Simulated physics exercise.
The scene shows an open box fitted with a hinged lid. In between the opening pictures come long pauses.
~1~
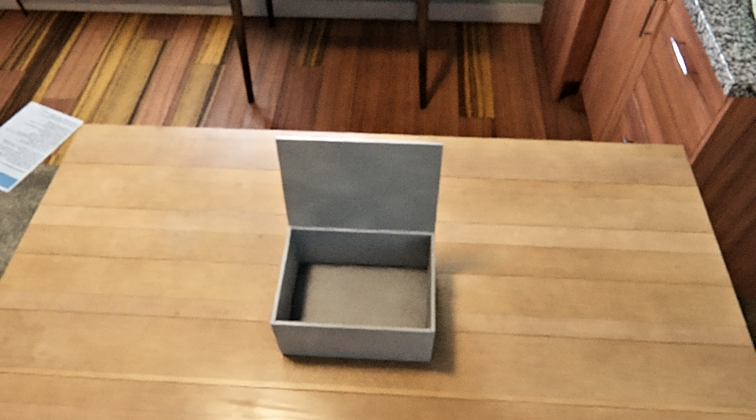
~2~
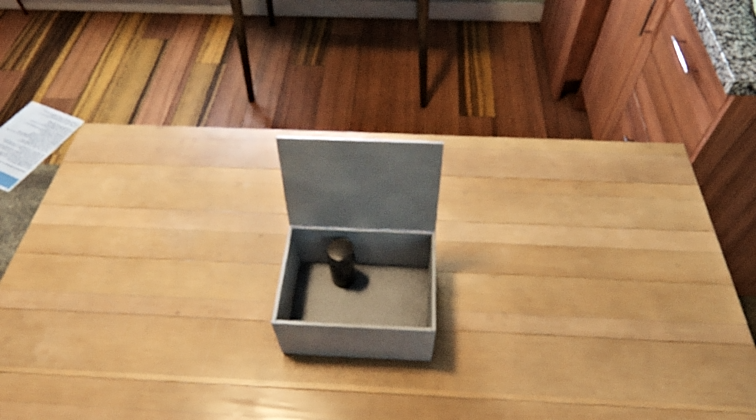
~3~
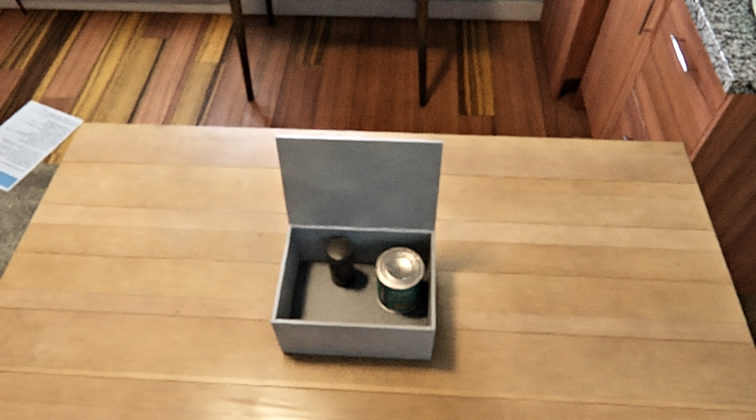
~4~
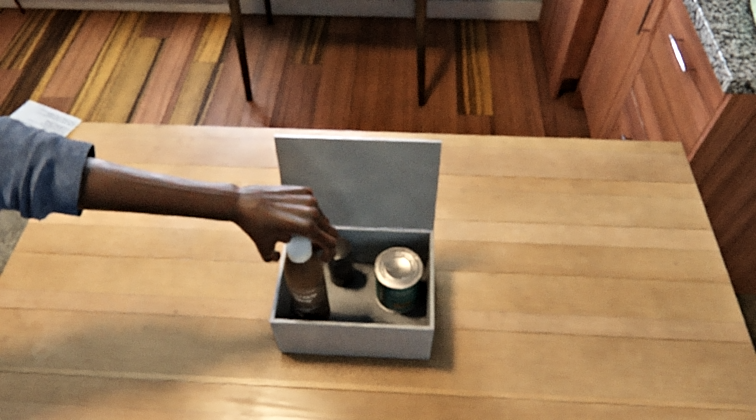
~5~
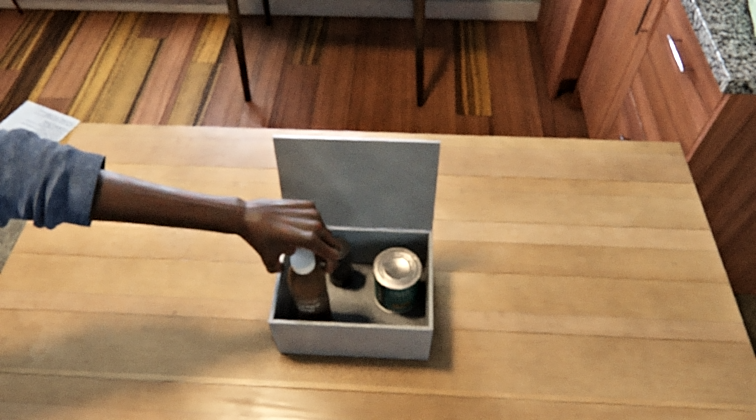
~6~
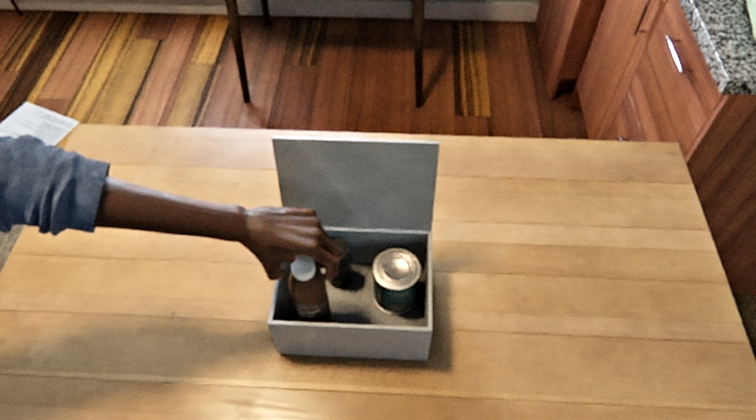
At first, an open gray box with a hinged lid sits empty on a wooden table. A small black shaker appears inside it, then a round lidded tin to its right. A hand reaches in from the left and lowers a brown bottle into the box's left side, still holding it.
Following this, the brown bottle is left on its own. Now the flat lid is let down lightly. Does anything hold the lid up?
Box left unshut.
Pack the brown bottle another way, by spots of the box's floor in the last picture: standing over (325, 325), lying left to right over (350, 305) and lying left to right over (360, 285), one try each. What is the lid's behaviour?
Case one lid open, case two lid shut, case three lid shut.
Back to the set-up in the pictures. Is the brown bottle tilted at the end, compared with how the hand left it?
Simply put, the brown bottle remains unturned.
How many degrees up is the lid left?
Some 40 degrees above the rim, more or less.
Then, 1.20 s after the last picture, lid starting down.
Then, 1.70 s after the last picture, lid 49° above the rim.
Then, 3.40 s after the last picture, lid 39° above the rim.
At rest, lid 39° above the rim; all 3 in place. Seen from the same camera at the end, brown bottle near (310, 298).
